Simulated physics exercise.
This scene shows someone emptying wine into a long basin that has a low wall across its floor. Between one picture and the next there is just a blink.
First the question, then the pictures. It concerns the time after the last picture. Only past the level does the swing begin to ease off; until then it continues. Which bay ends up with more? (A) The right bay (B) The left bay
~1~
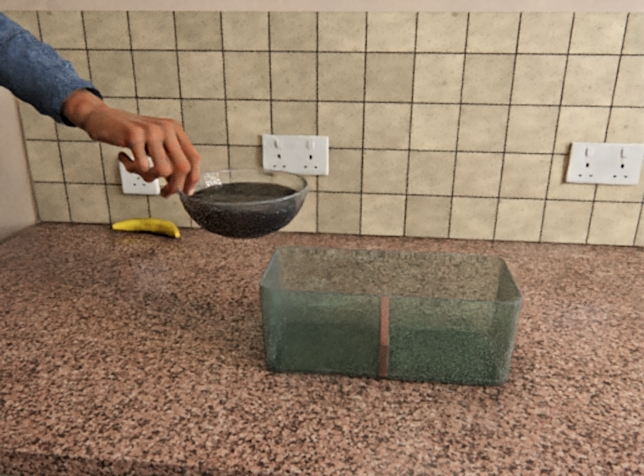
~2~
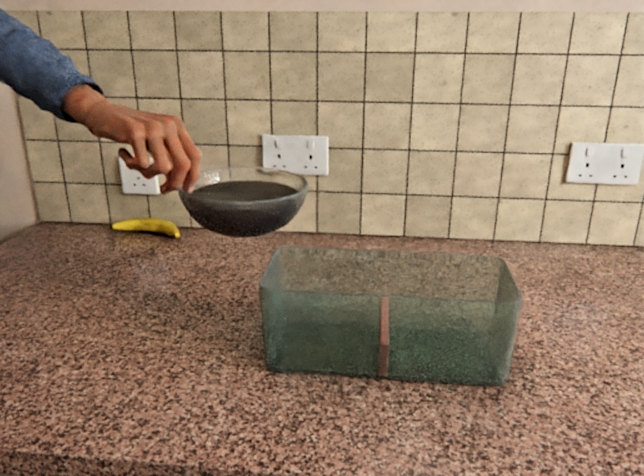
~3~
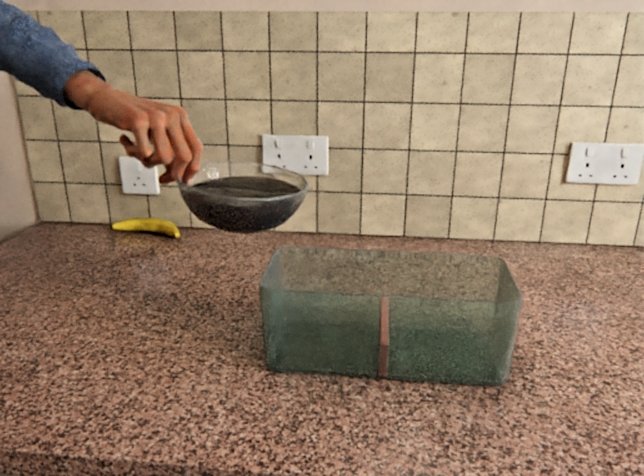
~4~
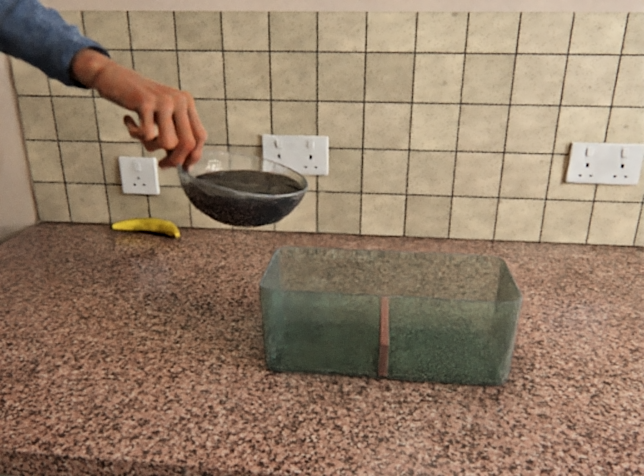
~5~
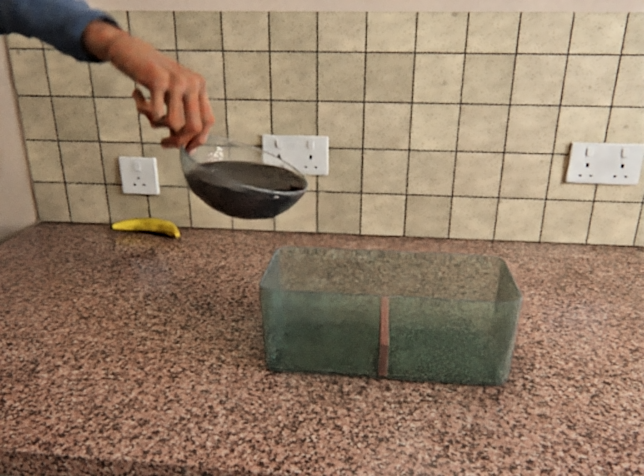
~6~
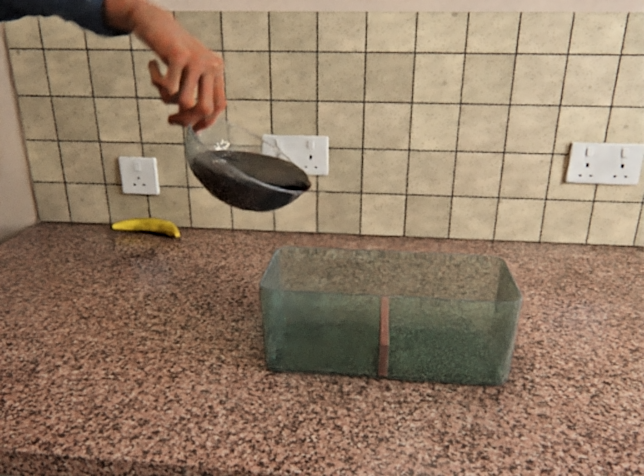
(A) The right bay.
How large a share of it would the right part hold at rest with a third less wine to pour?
It should come out close to 60 per cent.
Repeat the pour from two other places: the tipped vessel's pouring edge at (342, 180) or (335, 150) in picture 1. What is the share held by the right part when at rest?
Roughly 75 in a hundred the first time and 75 in a hundred the second.
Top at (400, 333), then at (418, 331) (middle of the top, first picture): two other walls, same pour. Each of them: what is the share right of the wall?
Note - case one near 35 %, case two near 15 %.
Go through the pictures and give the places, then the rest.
The first picture shows tilt 0°; pouring edge (307, 188); surface from (189, 193) to (303, 198); the long basin's rim runs from (269, 267) to (512, 279); the wall's top is at (385, 320).
The second picture shows tilt 1°; pouring edge (307, 188); surface from (189, 192) to (303, 196).
The third picture shows tilt 5°; pouring edge (307, 188); surface from (190, 187) to (303, 193).
The fourth picture shows tilt 12°; pouring edge (306, 189); surface from (189, 178) to (304, 189).
The fifth picture shows tilt 21°; pouring edge (306, 189); surface from (191, 167) to (306, 183).
The sixth picture shows tilt 31°; pouring edge (306, 189); surface from (195, 155) to (296, 176); 4 per cent is over the edge.
A moment on, the tilt is 88° and 16 per cent is still to pour, 16 is left of the wall and 0 right of it.
Next, the tilt is 98° and 0 per cent is still to pour, 24 is left of the wall and 73 right of it.
Then the tilt is 98° and 0 per cent is still to pour, 30 is left of the wall and 64 right of it.
Later the tilt is 98° and 0 per cent is still to pour, 34 is left of the wall and 64 right of it.
In the end 34 per cent lies left of the wall, 64 right of it and 2 outside.
